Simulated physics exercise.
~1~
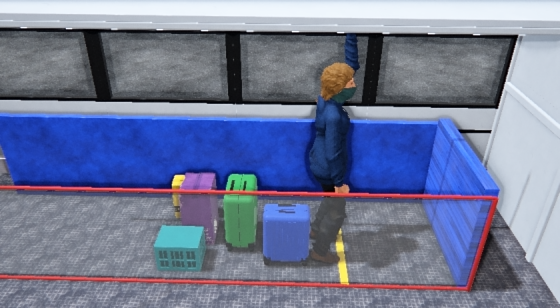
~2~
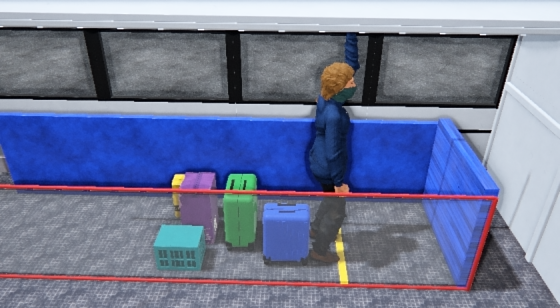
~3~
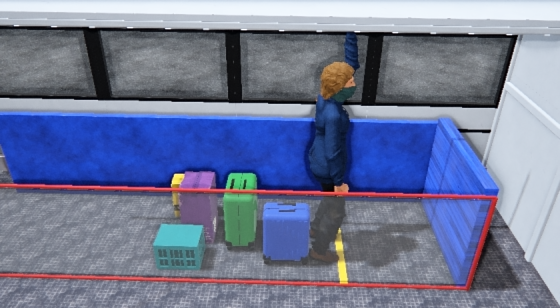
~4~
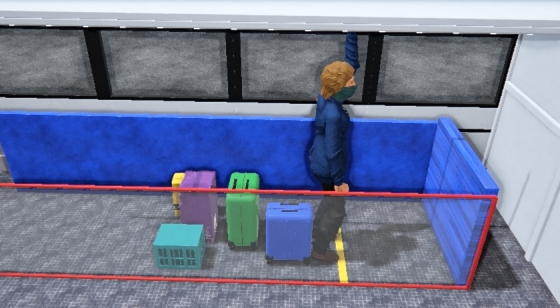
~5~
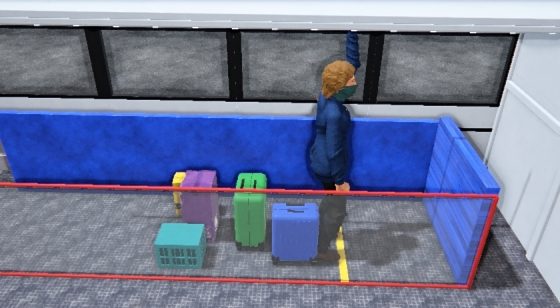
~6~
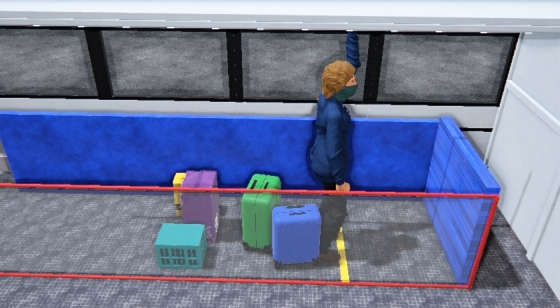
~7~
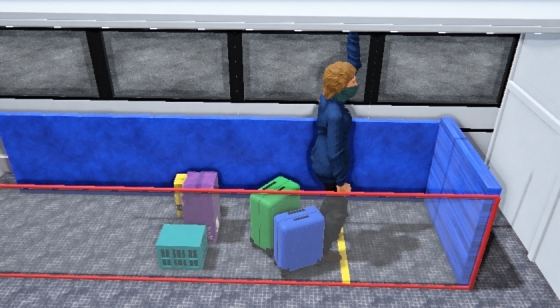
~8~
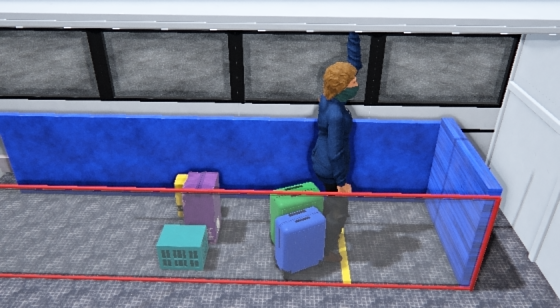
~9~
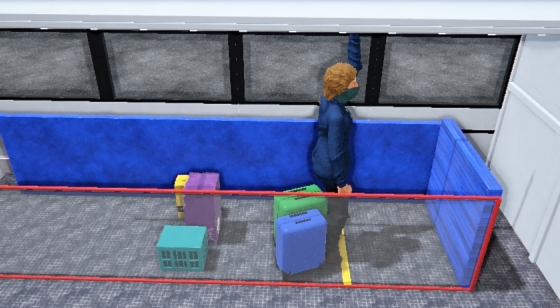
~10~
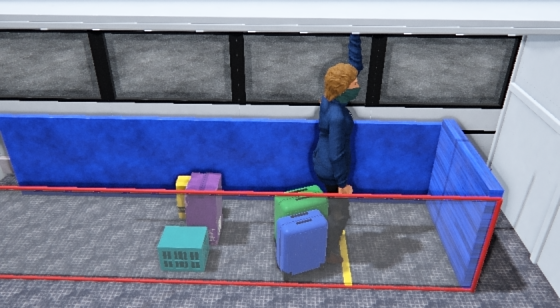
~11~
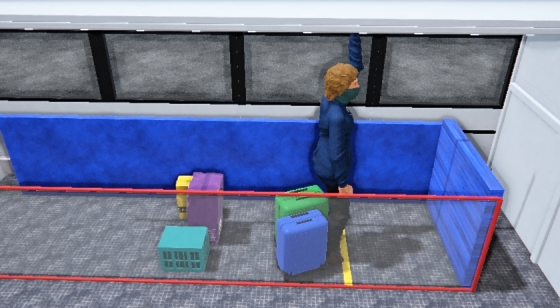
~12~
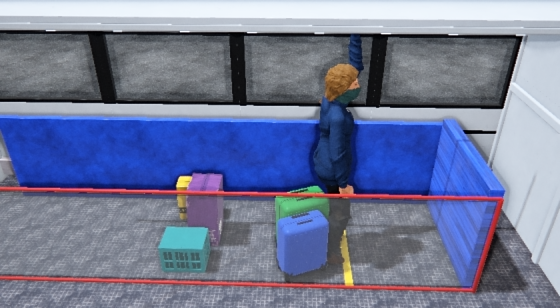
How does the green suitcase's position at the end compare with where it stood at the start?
It starts between the purple bag and the blue suitcase, and ends farther to the right, partly hidden behind the blue suitcase near the yellow line.
Green and blue suitcases roll right and stop upright, just short of the yellow line.
